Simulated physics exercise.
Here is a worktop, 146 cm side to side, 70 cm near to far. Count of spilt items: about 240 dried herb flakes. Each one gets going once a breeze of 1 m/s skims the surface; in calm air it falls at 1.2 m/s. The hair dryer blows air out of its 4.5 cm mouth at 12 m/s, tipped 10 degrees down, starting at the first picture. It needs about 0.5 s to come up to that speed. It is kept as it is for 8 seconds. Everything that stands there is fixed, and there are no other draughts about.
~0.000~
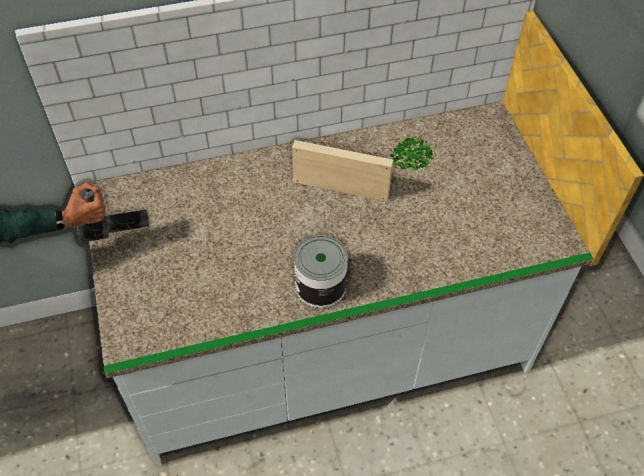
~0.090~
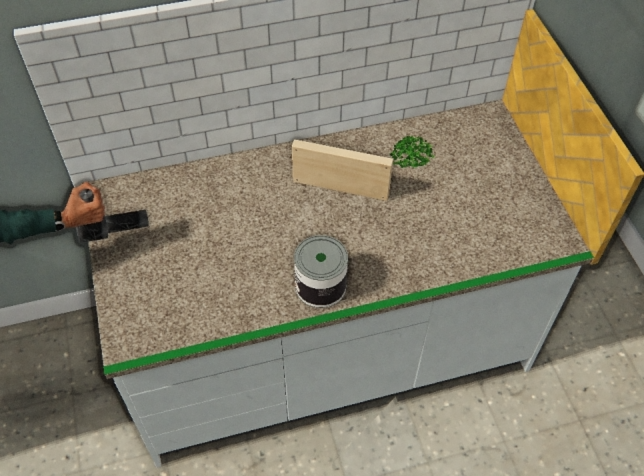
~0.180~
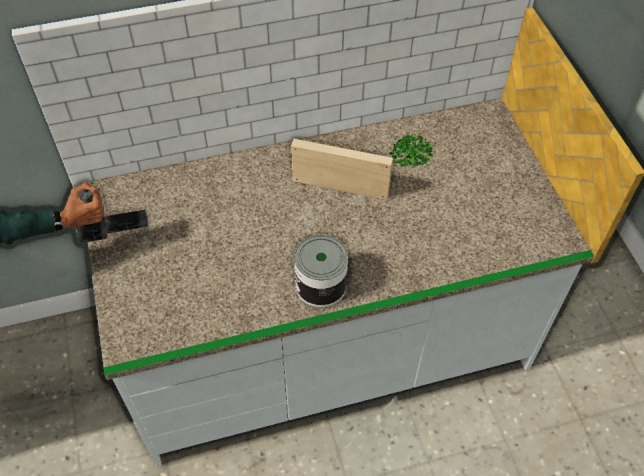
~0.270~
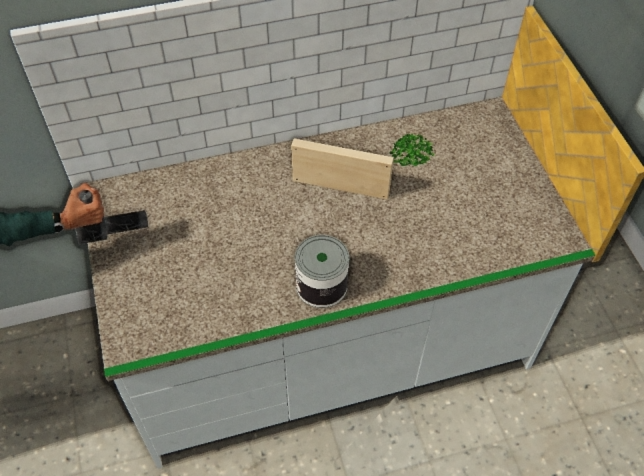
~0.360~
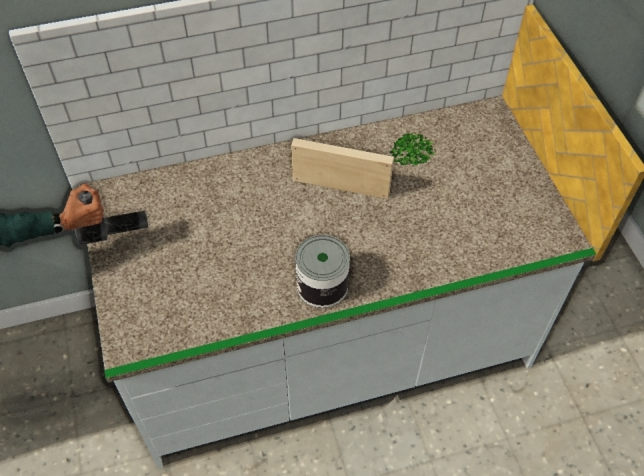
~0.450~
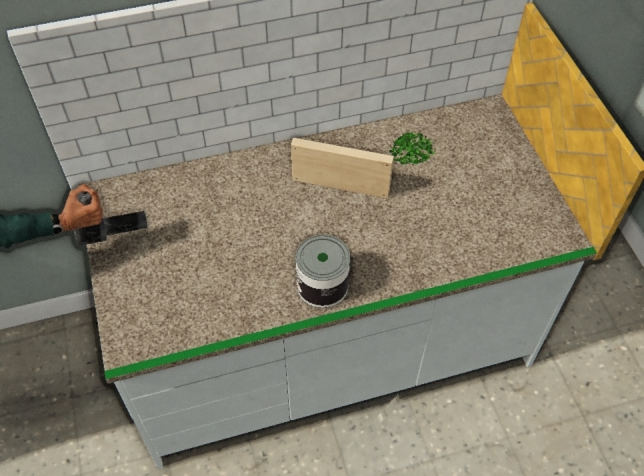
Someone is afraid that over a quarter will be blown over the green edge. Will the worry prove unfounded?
Yes, it does not happen.
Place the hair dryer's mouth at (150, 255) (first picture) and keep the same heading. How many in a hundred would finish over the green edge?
You'd be looking at something like 0 in a hundred.
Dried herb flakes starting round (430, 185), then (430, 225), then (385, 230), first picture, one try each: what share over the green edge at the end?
Results, one try each: 1 %, 80 %, 80 %.
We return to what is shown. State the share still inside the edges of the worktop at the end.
Roughly 100 %.
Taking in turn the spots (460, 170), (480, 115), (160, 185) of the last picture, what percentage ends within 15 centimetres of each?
First spot near 15 %, second near 0 %, third near 0 %.
After 1.6 s, 0 % are over the green edge; the middle of those still in play is near (410, 147); 4 % have settled or left.
After 2.6 s, 0 % are over the green edge; the middle of those still in play is near (410, 150); 12 % have settled or left.
After 4.4 s, 0 % are over the green edge; the middle of those still in play is near (408, 150); 21 % have settled or left.
After 8.0 s, at the end, 0 % are over the green edge; the middle of those still in play is near (404, 151).
